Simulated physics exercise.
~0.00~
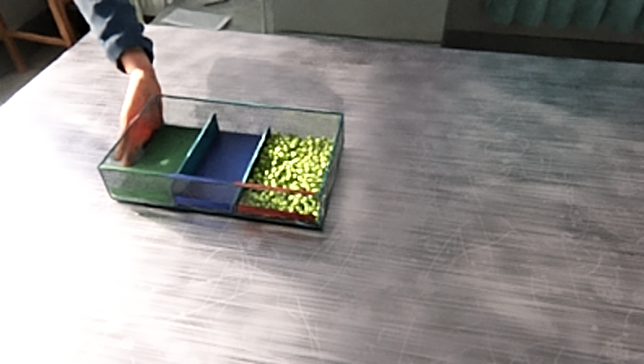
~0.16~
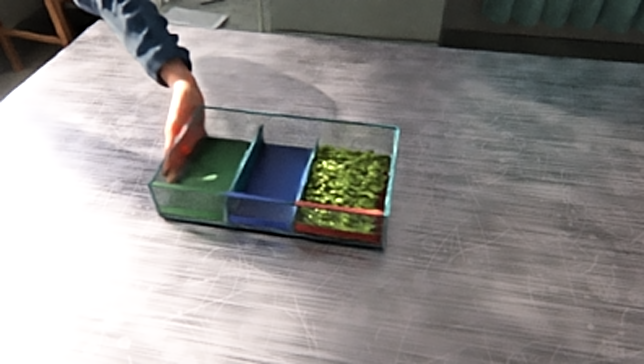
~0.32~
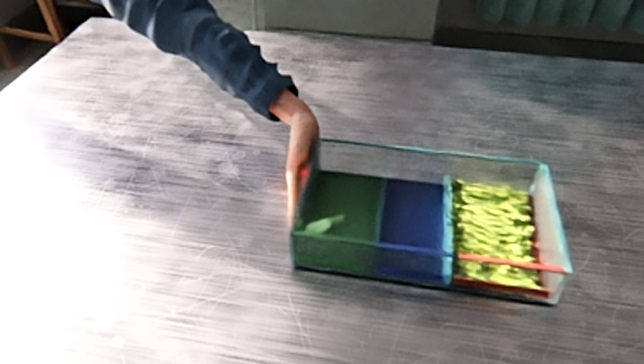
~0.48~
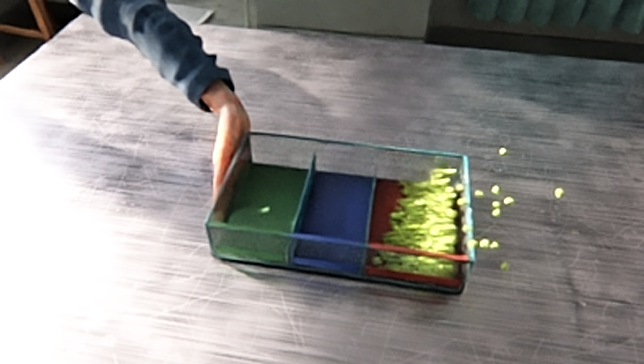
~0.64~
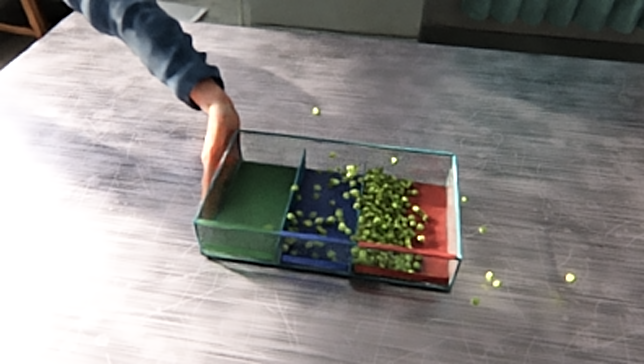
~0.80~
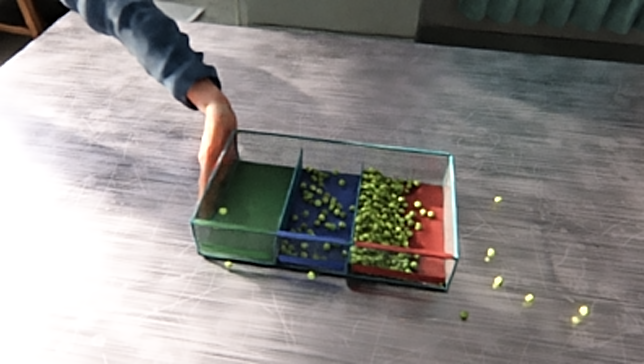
A divided tray slides right, then jerks back left, scattering some green peas from the red section.
